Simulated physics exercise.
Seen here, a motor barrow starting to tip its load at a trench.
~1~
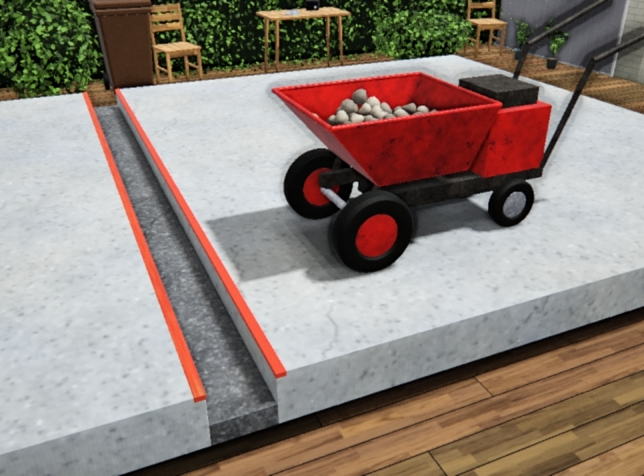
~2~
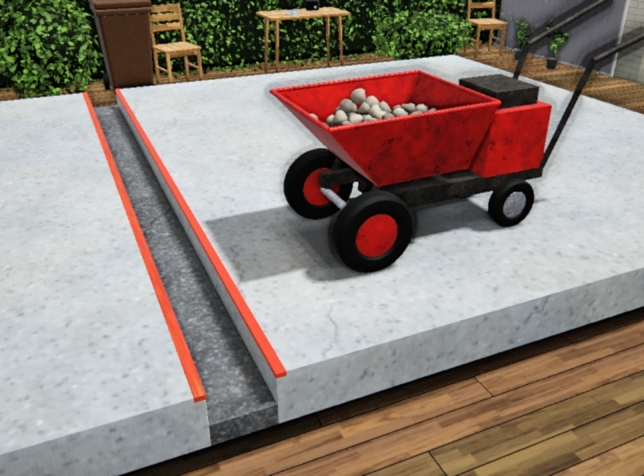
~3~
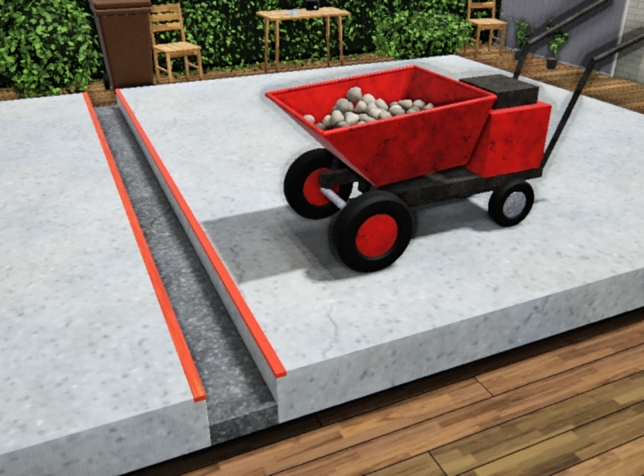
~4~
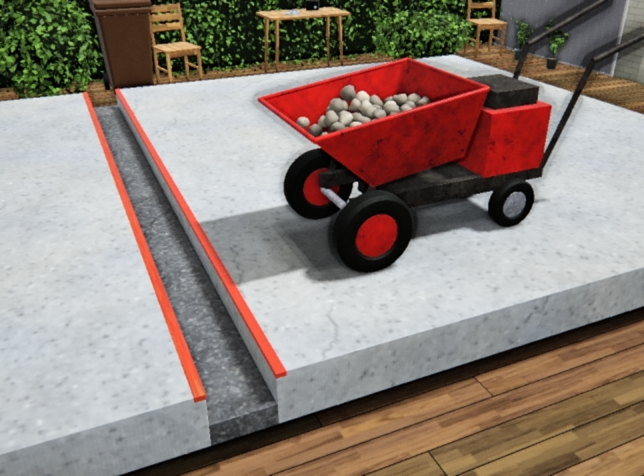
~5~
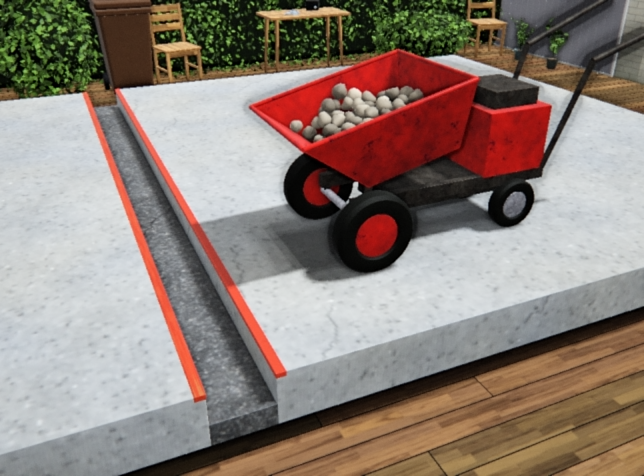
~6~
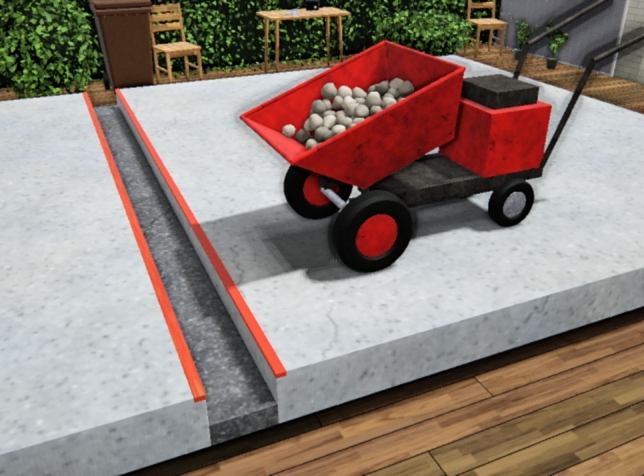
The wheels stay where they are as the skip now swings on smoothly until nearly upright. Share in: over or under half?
The trench will most likely get the bulk of it.
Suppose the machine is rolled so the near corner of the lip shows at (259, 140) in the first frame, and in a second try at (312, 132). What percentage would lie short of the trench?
0 and 0 percent, in that order.
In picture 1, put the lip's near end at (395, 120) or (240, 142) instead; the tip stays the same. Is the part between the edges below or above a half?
Case one - a minority; case two - a minority.
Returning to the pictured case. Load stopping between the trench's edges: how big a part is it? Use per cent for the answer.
About 75 per cent.
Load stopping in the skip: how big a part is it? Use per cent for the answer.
Estimate: Near 15 %.
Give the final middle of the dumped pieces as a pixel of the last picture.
Centre at rest: Close to (193, 282).
Soon after the last picture, skip tipped steeply; all in the skip.
A little later, skip tipped right over; most in the skip; a small part short of the trench; about a quarter in or heaped over the trench; a stray few falling.
Later still, skip tipped right over; about a quarter in the skip; a small part short of the trench; about two thirds in or heaped over the trench; a stray few beyond it.
At rest, skip tipped right over; a small part in the skip; a small part short of the trench; most in or heaped over the trench; a stray few beyond it.
